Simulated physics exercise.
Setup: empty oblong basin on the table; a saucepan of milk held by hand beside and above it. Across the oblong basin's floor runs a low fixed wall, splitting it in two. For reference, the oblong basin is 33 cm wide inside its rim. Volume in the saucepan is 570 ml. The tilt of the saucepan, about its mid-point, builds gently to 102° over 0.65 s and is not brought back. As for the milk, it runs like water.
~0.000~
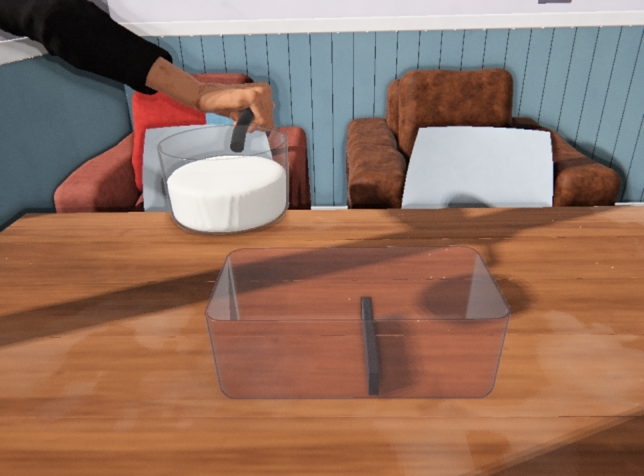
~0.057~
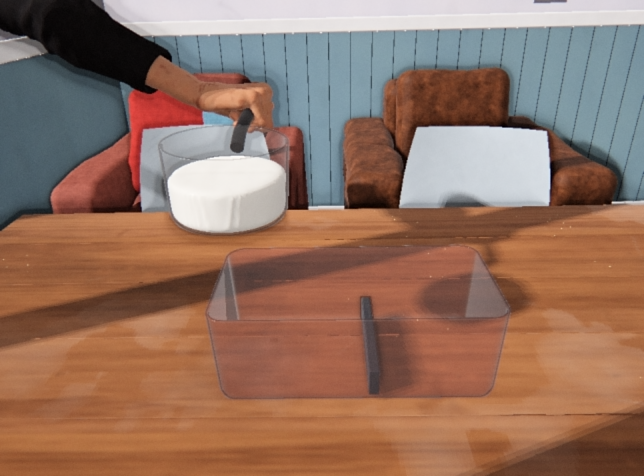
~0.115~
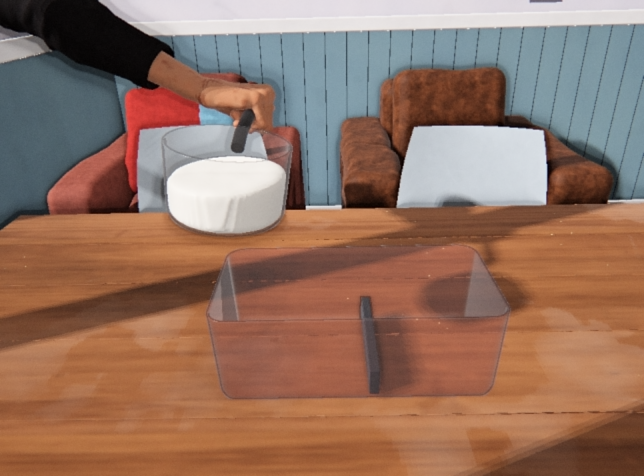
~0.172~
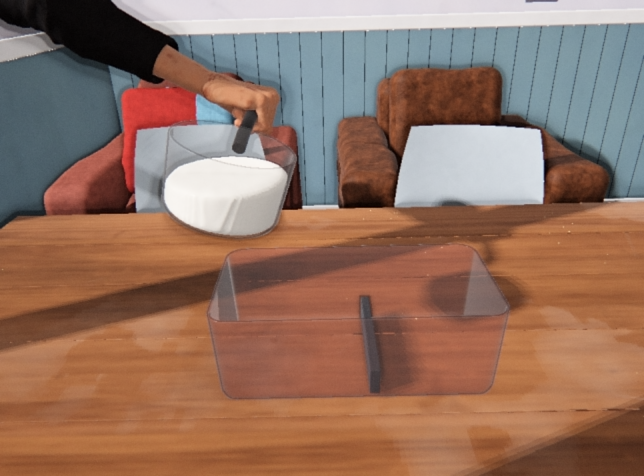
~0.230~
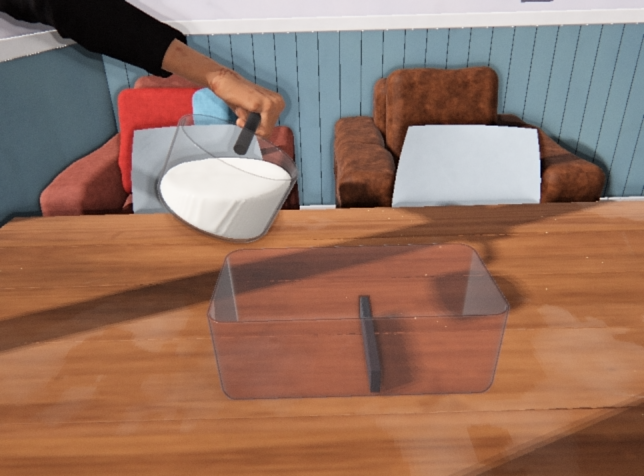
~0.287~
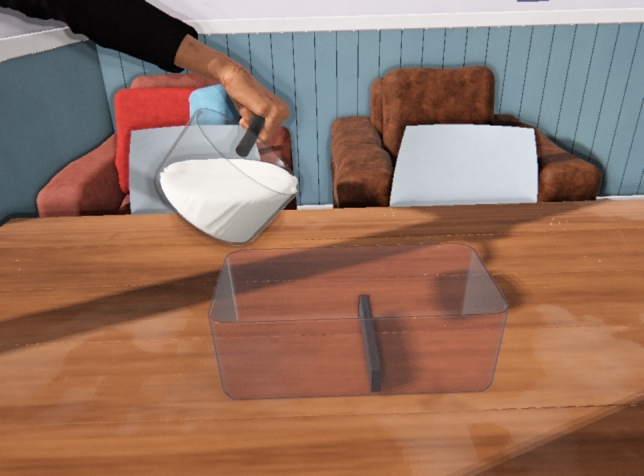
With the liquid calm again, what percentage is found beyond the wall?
Beyond the wall there is roughly 7 percent.
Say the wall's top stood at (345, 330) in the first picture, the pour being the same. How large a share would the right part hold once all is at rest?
With the wall placed like that, close to 25 per cent.
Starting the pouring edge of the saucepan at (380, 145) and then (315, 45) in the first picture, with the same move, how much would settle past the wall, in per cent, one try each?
Roughly 90 per cent the first time and 70 per cent the second.
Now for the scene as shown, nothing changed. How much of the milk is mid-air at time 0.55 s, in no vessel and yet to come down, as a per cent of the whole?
40 per cent.
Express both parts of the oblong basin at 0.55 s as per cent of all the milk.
Around 24 percent on the left and 0 on the right.
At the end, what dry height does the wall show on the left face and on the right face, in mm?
Left roughly 16 mm; right roughly 34 mm.
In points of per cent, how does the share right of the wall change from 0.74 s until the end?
Looks like it went upward, around 6 per cent.
Then, 0.55 s in, the tilt is 96° and 37 per cent is still to pour, 24 is left of the wall and 0 right of it.
Then, 0.74 s in, the tilt is 102° and 11 per cent is still to pour, 77 is left of the wall and 2 right of it.
Then, 0.93 s in, the tilt is 102° and 2 per cent is still to pour, 88 is left of the wall and 6 right of it.
Then, 1.15 s in, the tilt is 102° and 0 per cent is still to pour, 91 is left of the wall and 7 right of it.
Finally, 91 per cent lies left of the wall, 7 right of it and 1 outside.
